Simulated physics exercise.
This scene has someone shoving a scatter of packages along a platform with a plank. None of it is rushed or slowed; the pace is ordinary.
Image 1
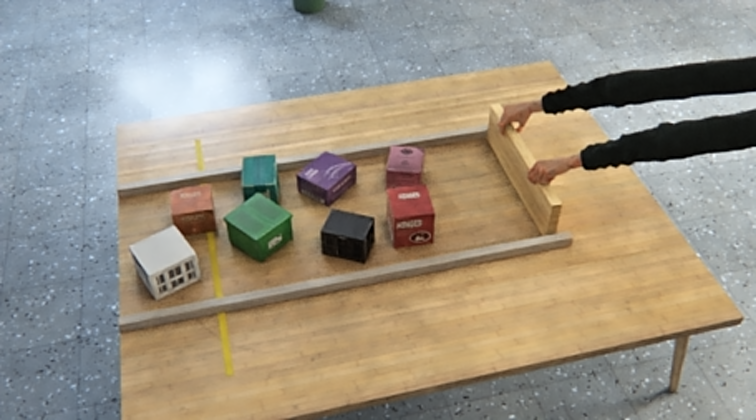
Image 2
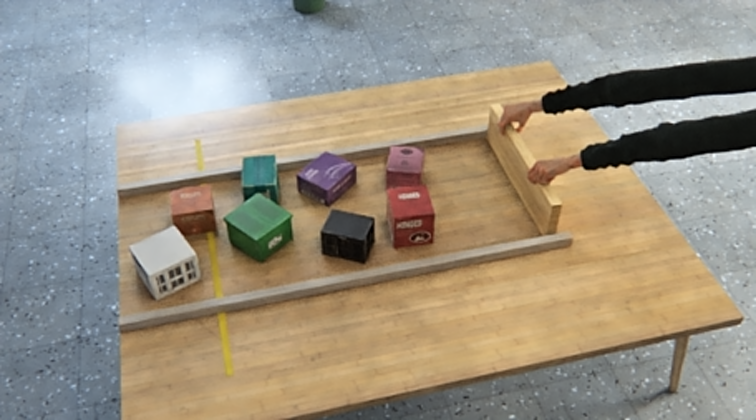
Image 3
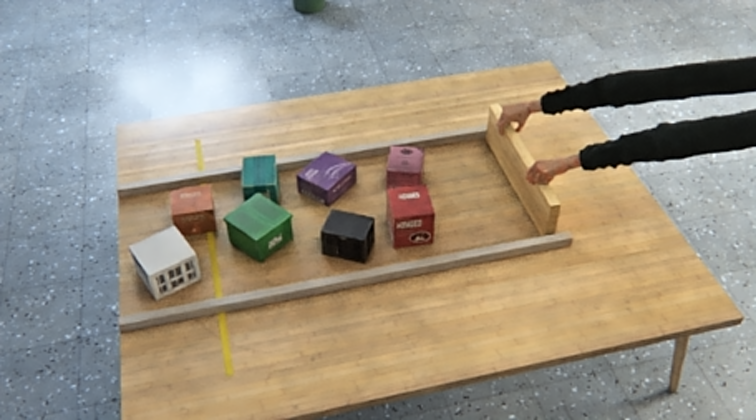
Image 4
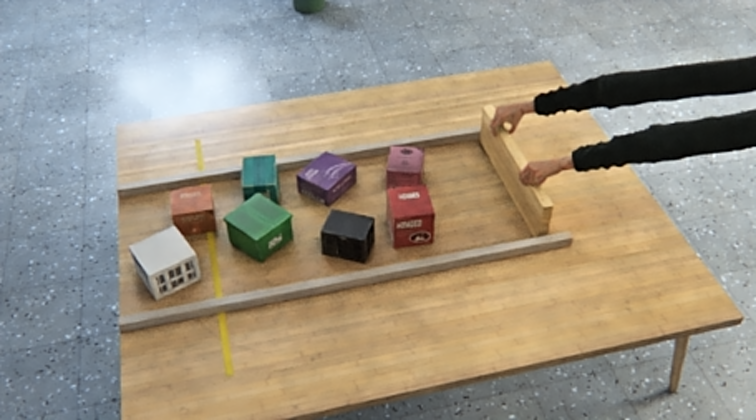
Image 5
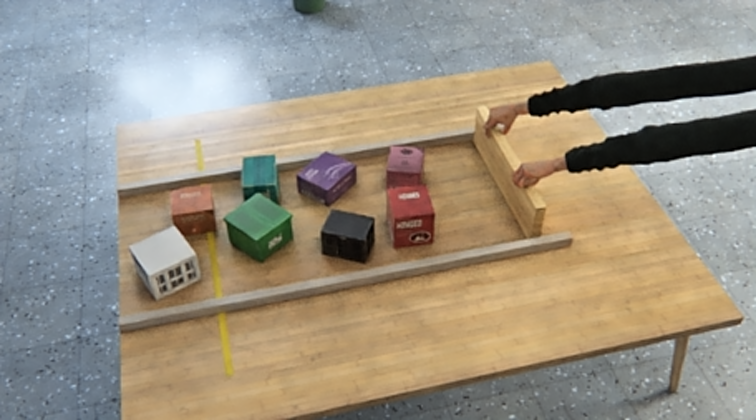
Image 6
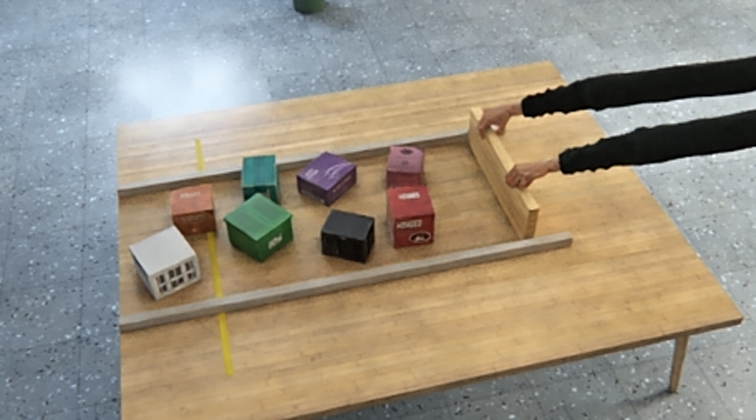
Two hands in long black sleeves reach in from the right, gripping a pale wooden plank upright on a light wood table, seen from above at an angle over a speckled grey floor. Between two grey rails sit white, orange, green, turquoise, purple, black, pink and red boxes, with yellow tape near the left. The hands slide the plank slightly left without touching the still boxes.
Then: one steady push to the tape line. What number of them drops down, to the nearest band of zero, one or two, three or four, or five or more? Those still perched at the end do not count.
More than two but fewer than five drop off.
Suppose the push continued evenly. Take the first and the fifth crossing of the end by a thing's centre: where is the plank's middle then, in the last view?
First about (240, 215), next about (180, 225).
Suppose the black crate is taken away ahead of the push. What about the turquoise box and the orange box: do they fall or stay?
Outcome: Turquoise box ends up off; orange box ends up off.
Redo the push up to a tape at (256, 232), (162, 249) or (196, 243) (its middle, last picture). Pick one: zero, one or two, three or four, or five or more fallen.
Going through the places as listed, I'd say none at all, then five or over, then either three or four.
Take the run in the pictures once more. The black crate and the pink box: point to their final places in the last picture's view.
Black crate: (148, 289); pink box: (189, 210).
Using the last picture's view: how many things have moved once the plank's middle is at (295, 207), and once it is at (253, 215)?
7 at one spot and 8 at the other.
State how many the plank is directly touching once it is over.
The count comes out at 2.
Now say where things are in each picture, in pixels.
The first picture shows white crate (166, 263); orange box (194, 211); green tote (260, 228); plank (521, 168); tape (211, 240).
The second picture shows orange box (194, 211); pink box (405, 170).
The third picture shows green tote (260, 228); black crate (348, 236).
The fourth picture shows white crate (166, 263); red box (410, 216).
The fifth picture shows orange box (194, 211); turquoise box (261, 183).
The sixth picture shows white crate (166, 263); orange box (194, 211); green tote (260, 228); plank (500, 172); tape (211, 240).
Soon after, none off yet; white crate at rest near (166, 263); orange box at rest near (194, 211); green tote at rest near (260, 228).
In the end, the number that fall off is three or four; gone, turquoise box, orange box and white crate.
